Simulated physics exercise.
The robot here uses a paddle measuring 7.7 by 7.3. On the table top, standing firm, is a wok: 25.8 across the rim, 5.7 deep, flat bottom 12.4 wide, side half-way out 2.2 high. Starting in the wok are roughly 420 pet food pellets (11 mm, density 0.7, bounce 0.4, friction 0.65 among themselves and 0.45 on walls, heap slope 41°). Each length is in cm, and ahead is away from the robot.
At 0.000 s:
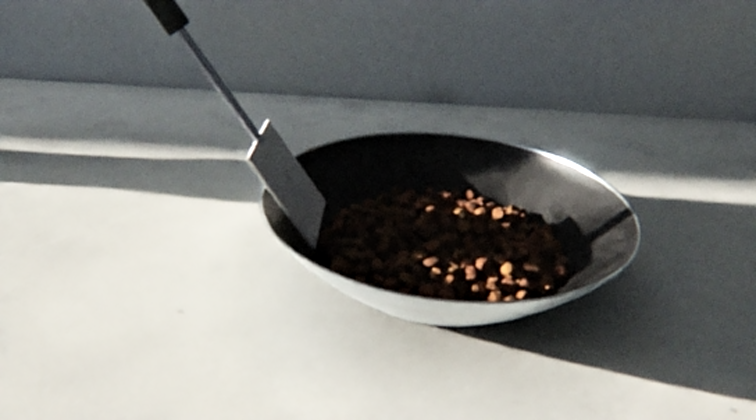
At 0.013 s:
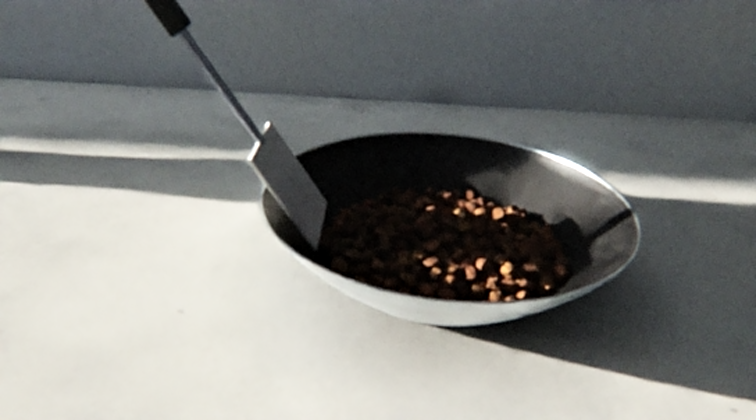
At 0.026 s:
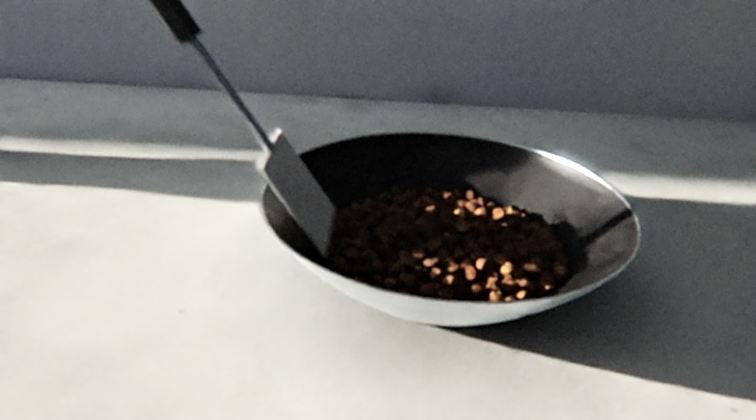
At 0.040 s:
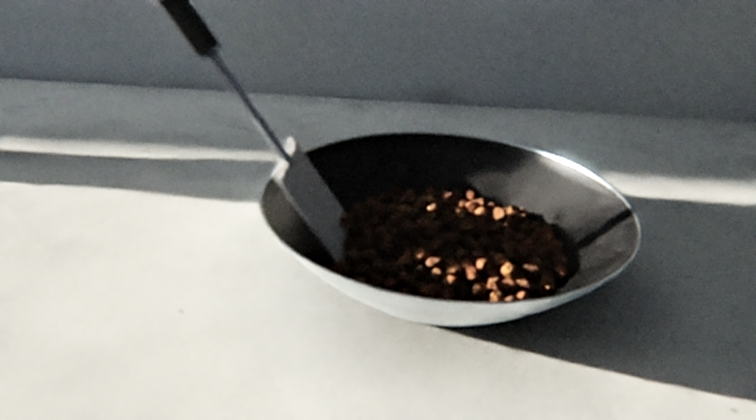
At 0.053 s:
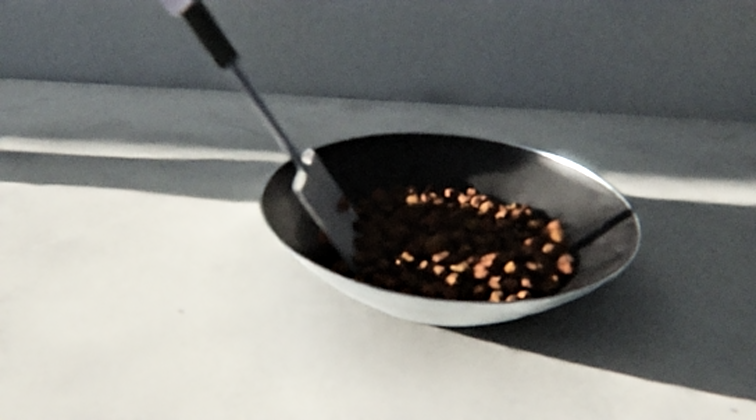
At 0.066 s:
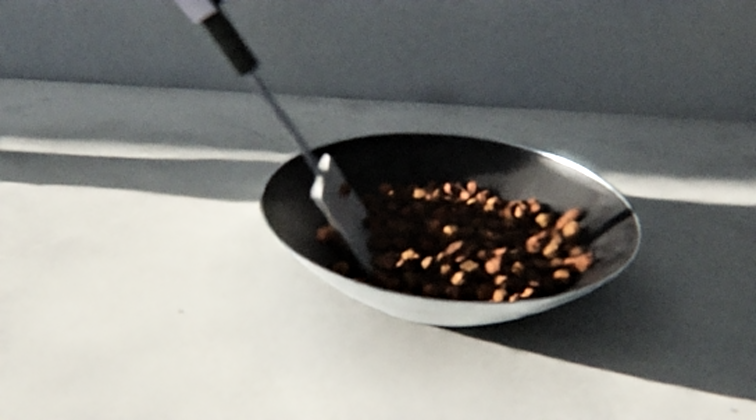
In a wok on a table top, a paddle pushes brown pellets to the right.
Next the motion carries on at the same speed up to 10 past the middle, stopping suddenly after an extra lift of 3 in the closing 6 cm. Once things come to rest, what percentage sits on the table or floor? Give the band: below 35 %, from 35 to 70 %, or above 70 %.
From 35 to 70 %.
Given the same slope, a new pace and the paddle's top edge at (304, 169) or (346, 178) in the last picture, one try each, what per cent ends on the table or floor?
Roughly 45 and 45 percent.
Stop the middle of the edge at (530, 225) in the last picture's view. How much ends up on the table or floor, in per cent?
The share ending on the table or floor is about 20 per cent.
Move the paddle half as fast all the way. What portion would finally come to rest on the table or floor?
I'd say close to 30 per cent.
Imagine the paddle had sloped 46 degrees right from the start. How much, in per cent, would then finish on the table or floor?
Then about 50 per cent.
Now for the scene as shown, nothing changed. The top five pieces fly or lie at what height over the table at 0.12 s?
Height: Some 8 cm.
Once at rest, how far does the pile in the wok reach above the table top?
5.5 cm.
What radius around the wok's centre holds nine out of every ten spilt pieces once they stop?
45 cm.
After 0.12 s, sloping 56°, highest piece 11 above the table; 418 in the wok, 2 on the blade or in flight.
After 0.17 s, sloping 56°, highest piece 17 above the table; 411 in the wok, 9 on the blade or in flight.
After 0.40 s, sloping 56°, highest piece 15 above the table; 217 in the wok, 103 on the table or floor, 100 on the blade or in flight.
After 1.45 s, sloping 56°, highest piece 7 above the table; 217 in the wok, 203 on the table or floor.
At rest, 217 in the wok, 203 on the table or floor. That is 48 % on the table or floor.
